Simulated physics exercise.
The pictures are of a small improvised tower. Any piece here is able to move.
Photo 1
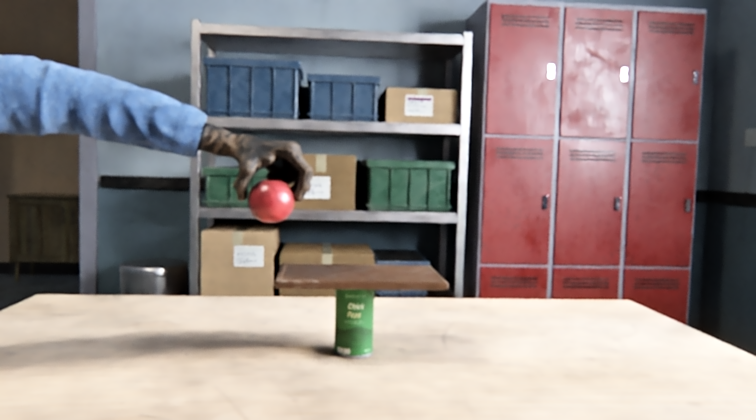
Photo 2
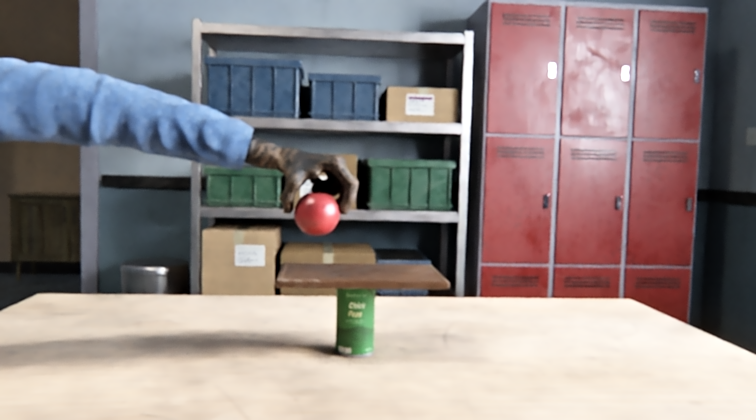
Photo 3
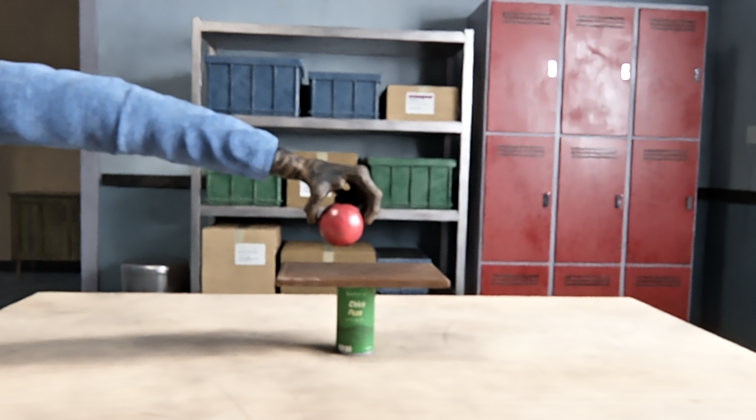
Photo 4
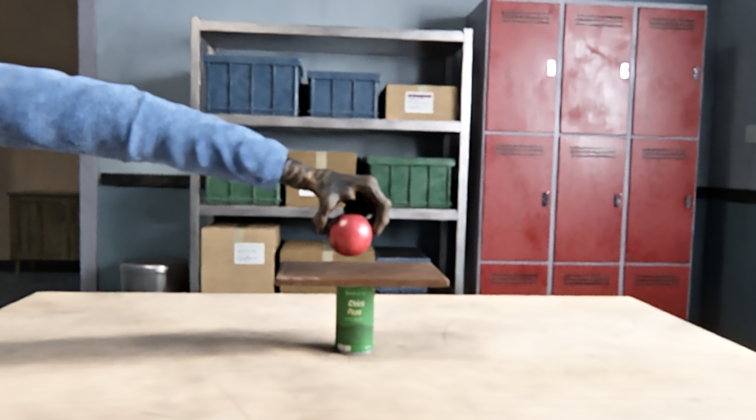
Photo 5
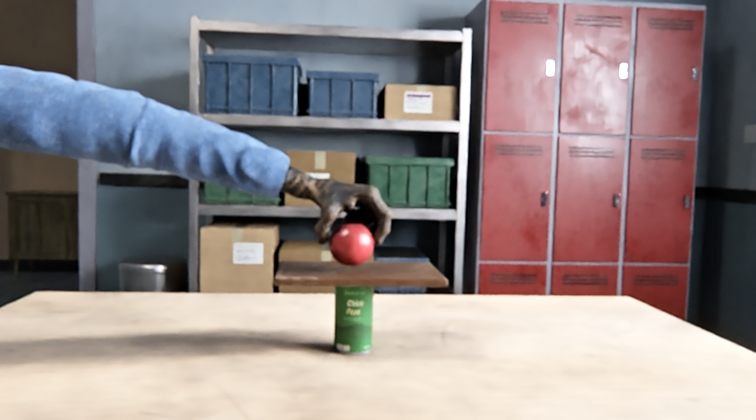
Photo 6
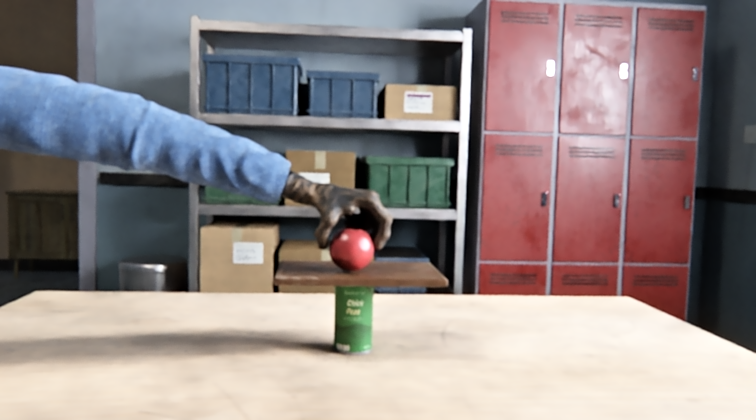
To begin with, a dark hand in a blue sleeve holds a red apple above and left of a brown lid resting on a green can. The arm moves right, lowering the apple over the lid, then eases it straight down until it sits on the lid, the fingers still around it.
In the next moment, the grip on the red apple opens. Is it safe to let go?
The stack stays put.
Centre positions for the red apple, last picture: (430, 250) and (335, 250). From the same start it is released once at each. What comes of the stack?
First release - toppled; second release - upright.
Then, 0.30 s later than the last frame, all is still.
Then, 0.70 s later than the last frame, red apple resting near (351, 250).
When it is over, all 3 as before. End places, in pixels of the last picture, red apple near (351, 250). The stack holds.
